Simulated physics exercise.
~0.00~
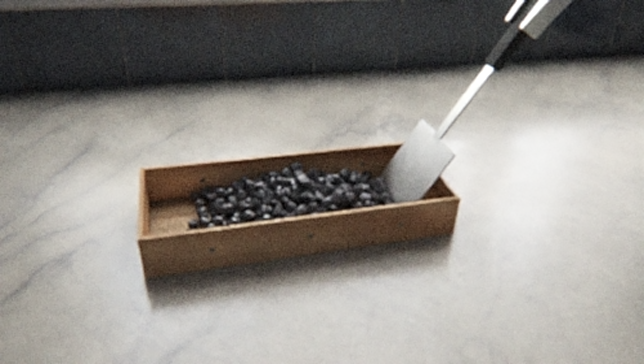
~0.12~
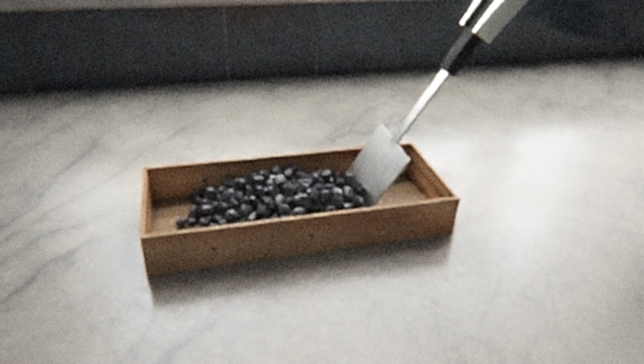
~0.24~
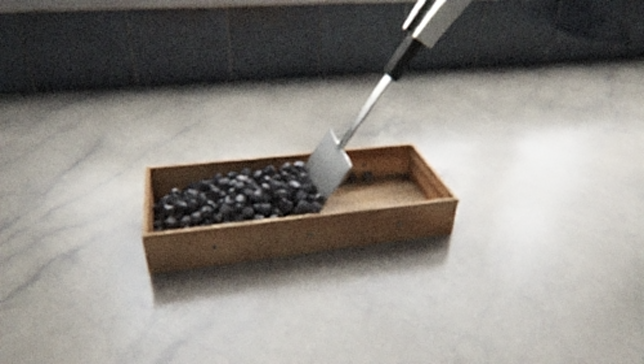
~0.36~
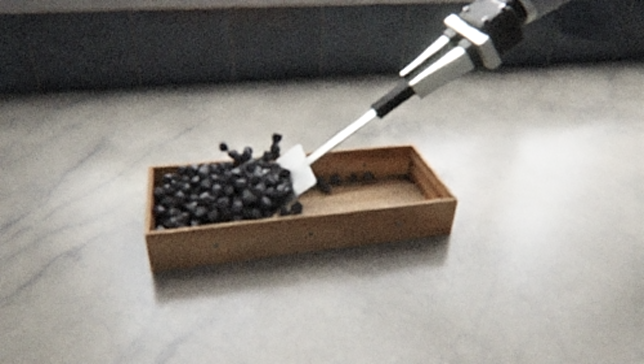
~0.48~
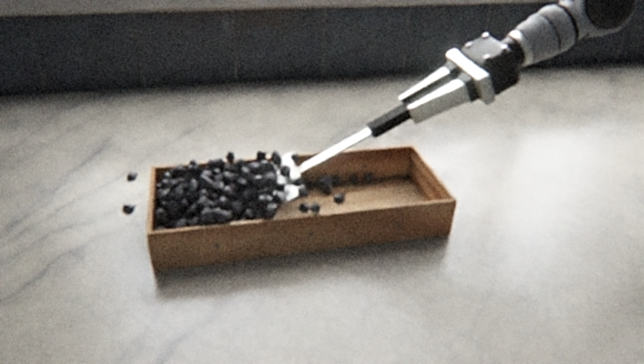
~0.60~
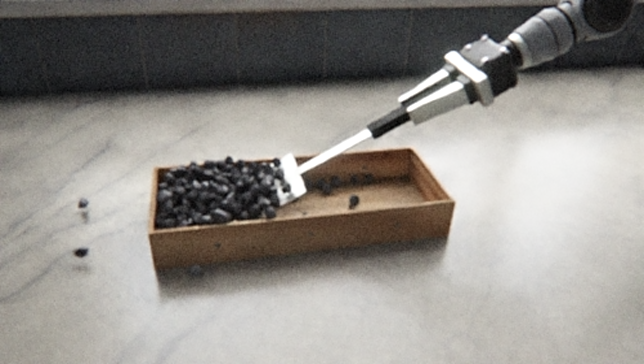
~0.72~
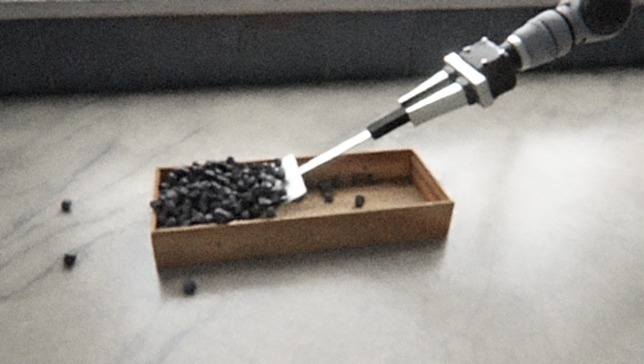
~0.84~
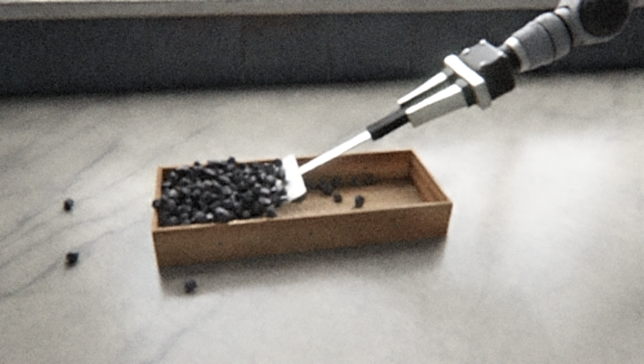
A turner held in a robot's gripper dips into the right end of a shallow brown roasting tin, behind a heap of small dark pebbles on a pale marbled table top. It sweeps left, pushing the pebbles together and baring the tin's floor behind it. Near the end of the stroke the blade tilts, and a few pebbles hop above the heap. Some tumble over the left end and front while others scatter behind the blade. The turner stops, and the heap rests packed at the left, with three stray pebbles visible on the table.
